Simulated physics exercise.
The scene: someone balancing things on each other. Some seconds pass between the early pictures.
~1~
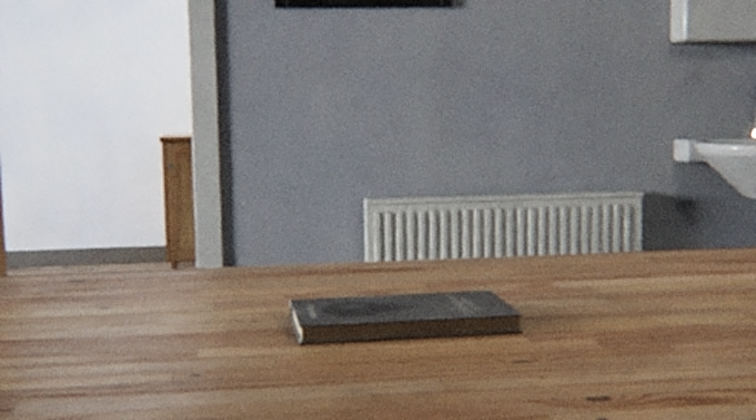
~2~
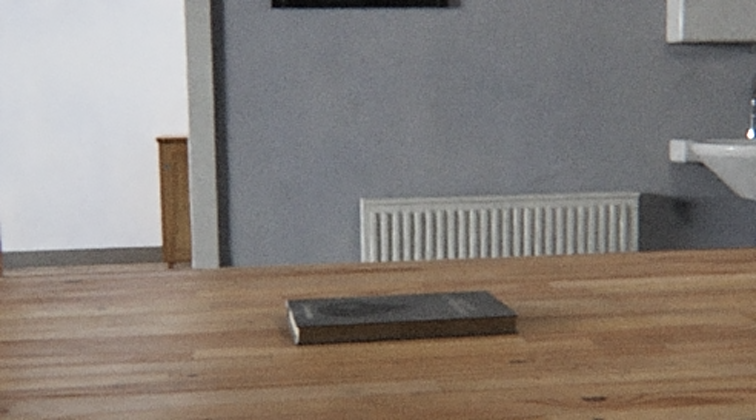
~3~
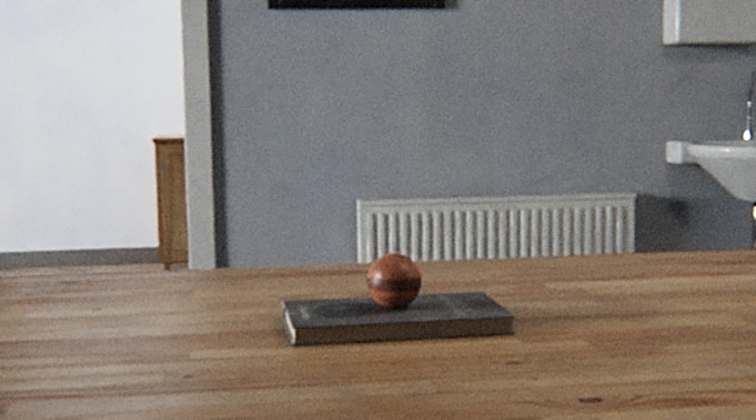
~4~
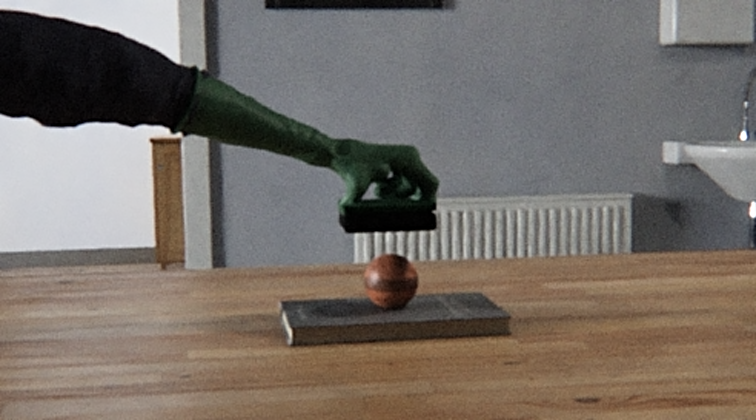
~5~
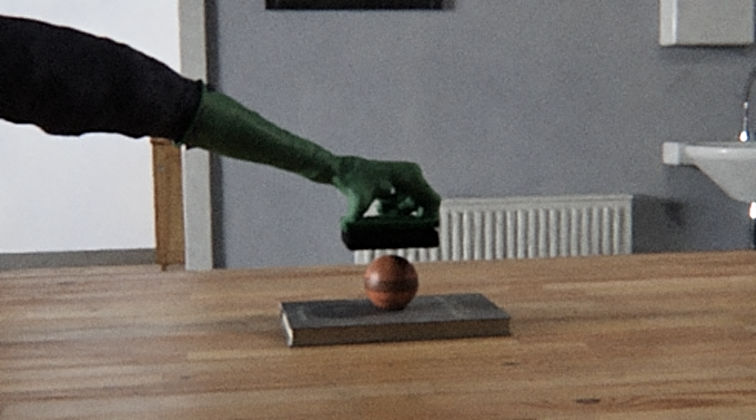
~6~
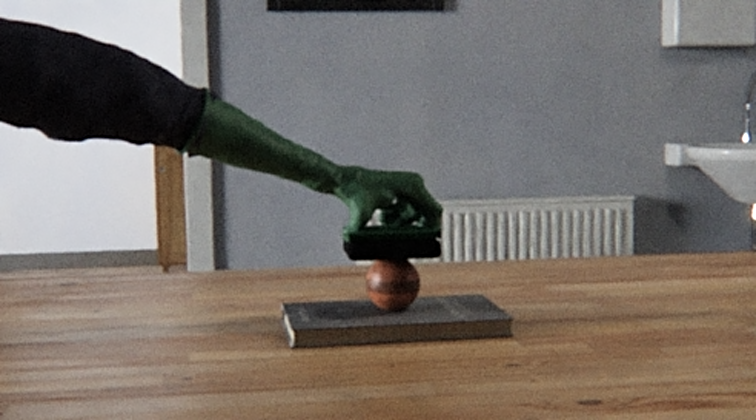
A green-gloved arm in a dark sleeve comes into a room seen from slightly above a wooden table, with a grey wall, white radiator and sink behind. A grey book lies on the table, first alone, then with a reddish-brown ball resting on top of it. Reaching from the left, the hand lowers a black sponge onto the ball, while the camera drifts very slightly.
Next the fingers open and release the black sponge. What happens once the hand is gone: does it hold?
In the end the pile comes apart.
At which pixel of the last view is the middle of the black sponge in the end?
Around (354, 272).
Then, 0.60 s after the last picture, black sponge tipped 26° from how it was near (372, 246).
Then, 0.90 s after the last picture, black sponge now fallen.
Then, 2.20 s after the last picture, nothing new.
At rest, fallen, black sponge; the other 2 in place. Seen from the same camera at the end, black sponge near (355, 272). The pile gives way.
